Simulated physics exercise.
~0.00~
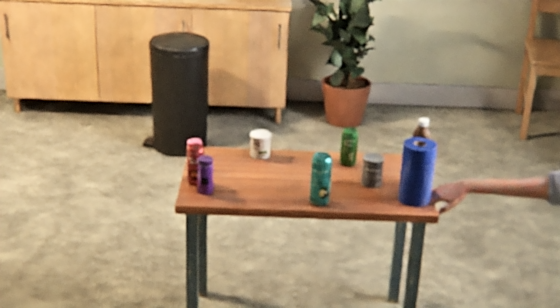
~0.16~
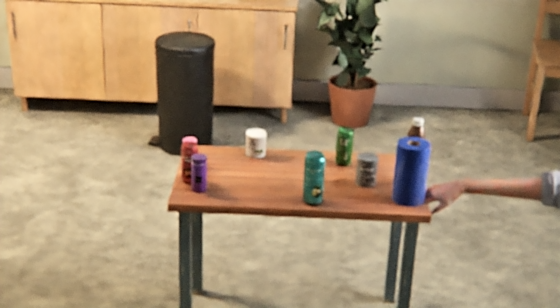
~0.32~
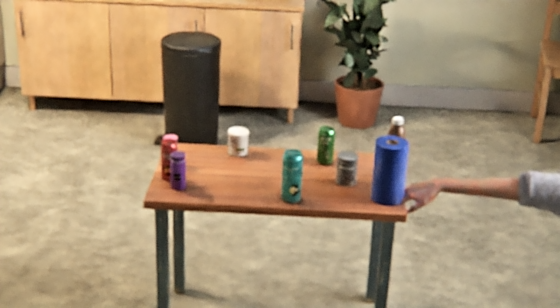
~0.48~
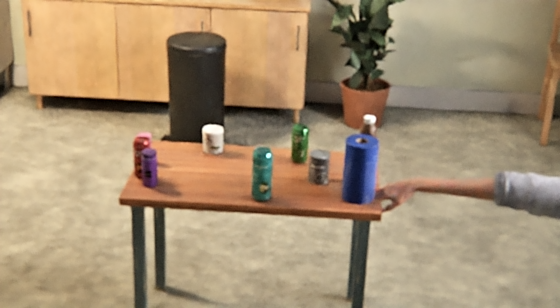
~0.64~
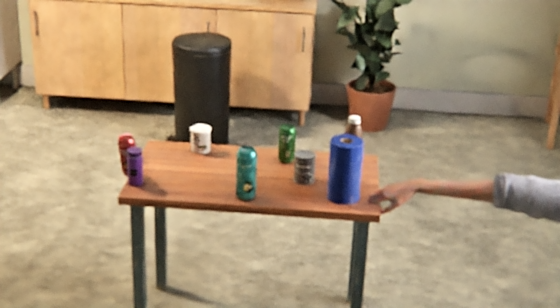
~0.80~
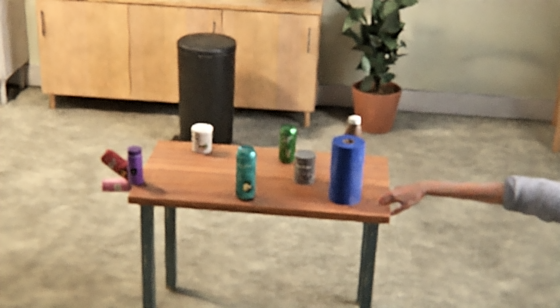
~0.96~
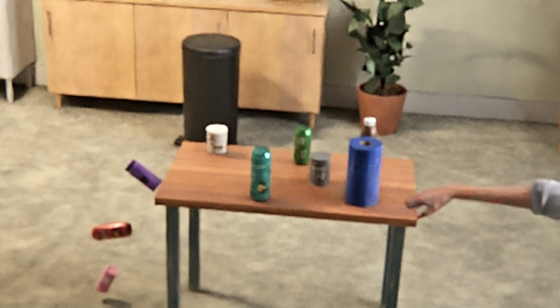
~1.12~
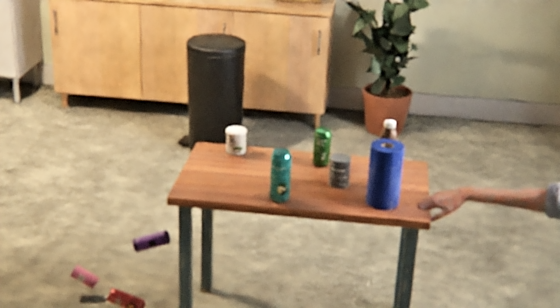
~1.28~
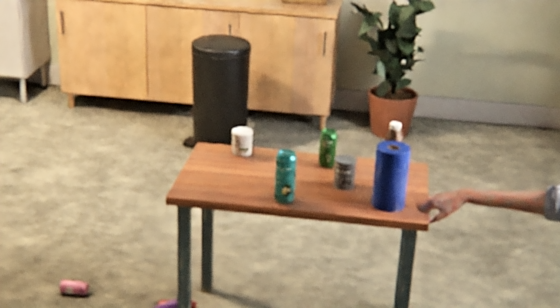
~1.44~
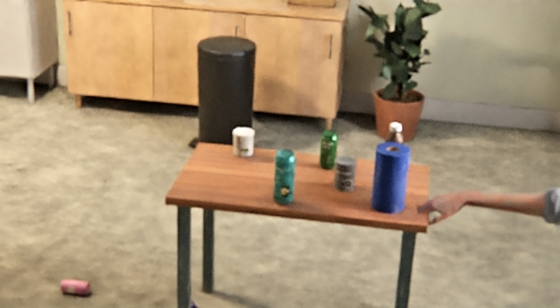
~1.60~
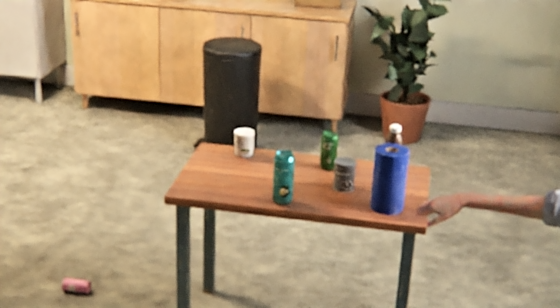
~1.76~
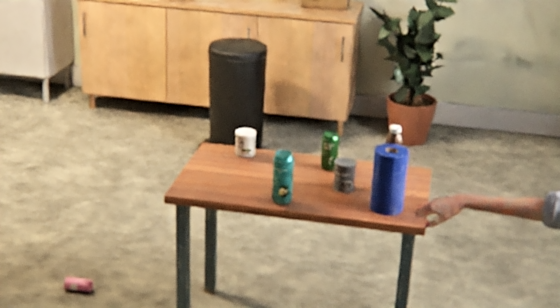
In a room, a hand pushing a wooden table left, then pulling it right, as three containers fall off the left edge.
